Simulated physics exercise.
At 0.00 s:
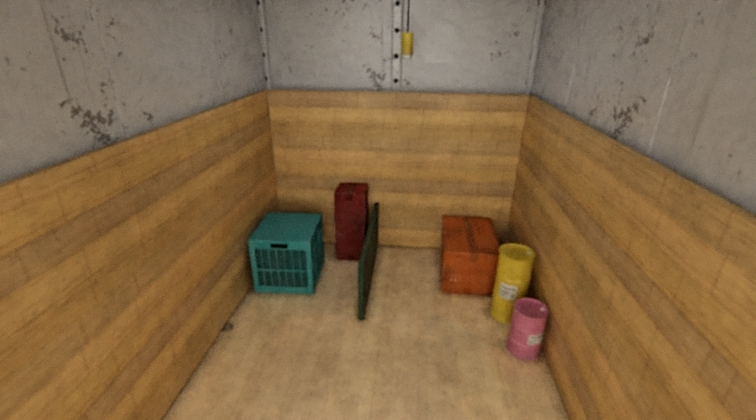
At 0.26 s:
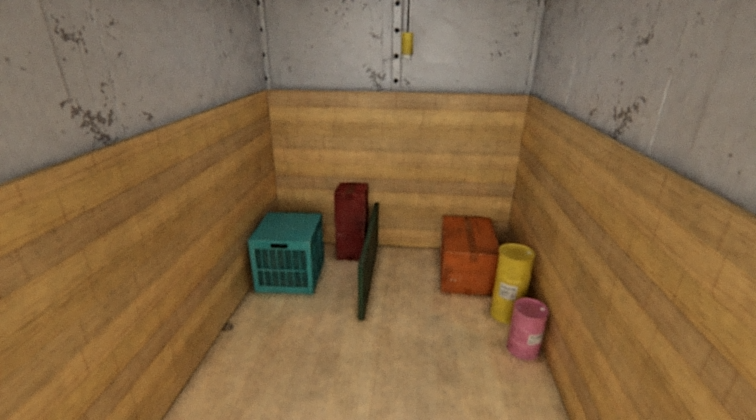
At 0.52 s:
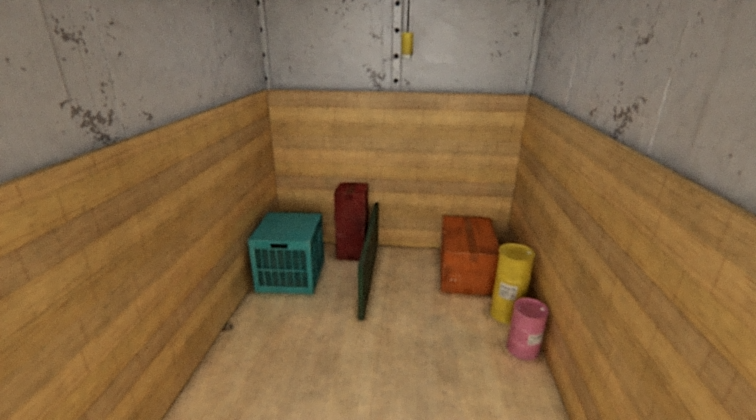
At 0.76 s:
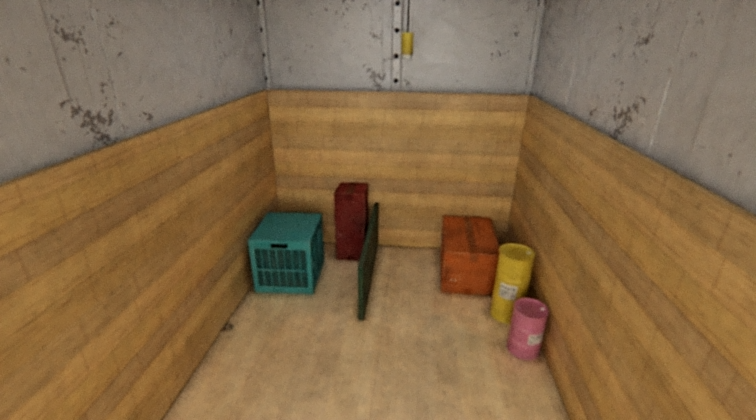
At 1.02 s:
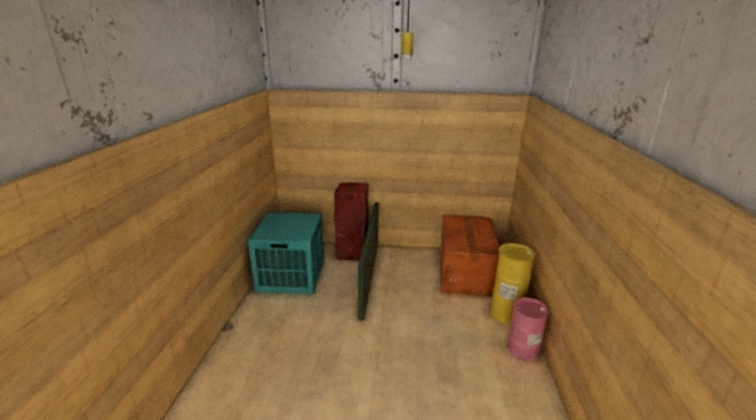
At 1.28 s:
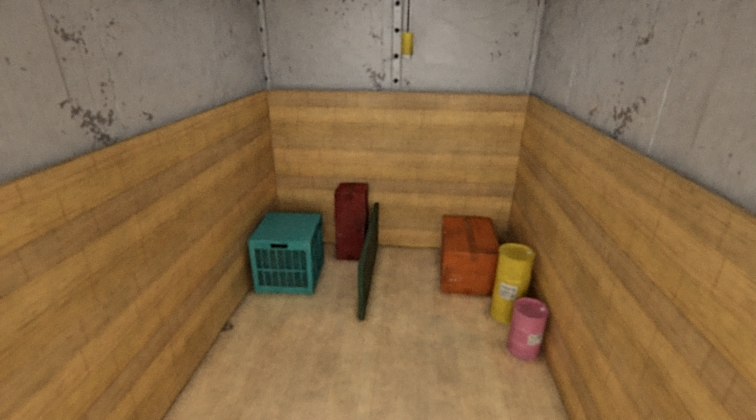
The load bay of a delivery van, with wood-lined lower walls and scuffed grey metal above, is seen from the rear towards the bulkhead. A turquoise chest sits at left beside a tall red box and an upright dark green board, while an orange box, a yellow canister and a smaller pink canister line the right. Nothing visibly moves, and the camera stays still.
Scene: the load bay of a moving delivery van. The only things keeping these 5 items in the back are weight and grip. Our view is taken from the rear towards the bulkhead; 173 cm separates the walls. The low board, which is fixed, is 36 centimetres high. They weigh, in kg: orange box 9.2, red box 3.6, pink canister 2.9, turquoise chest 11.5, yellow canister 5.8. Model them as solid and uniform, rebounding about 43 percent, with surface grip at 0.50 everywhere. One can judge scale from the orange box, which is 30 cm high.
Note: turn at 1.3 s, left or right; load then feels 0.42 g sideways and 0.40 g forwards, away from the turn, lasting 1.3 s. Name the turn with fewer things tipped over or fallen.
I'd swing left.
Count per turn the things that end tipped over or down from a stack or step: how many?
Steering left costs 0, steering right costs 1.
Turning left. Around 1.78 s, force 0.40 g forwards, 0.42 g right; red box shifted 3 cm near (355, 221); orange box shifted 3 cm near (470, 252); yellow canister at 7° to upright.
Around 2.18 s, force 0.40 g forwards, 0.42 g right; orange box shifted 9 cm near (478, 250); red box shifted 6 cm near (359, 220); yellow canister at 19° to upright.
Around 3.18 s, no push; orange box shifted 9 cm near (478, 250); red box shifted 6 cm near (359, 220); turquoise chest shifted 18 cm.
Finally (4.2 s), not toppled but over 15 cm from the start, turquoise chest; the other 4 still in place (within 15 cm). Final places as that camera would see them, orange box near (478, 250), red box near (359, 220).
Turning right instead, yellow canister tipped over or down from a stack or step, 1 of 5 in all.
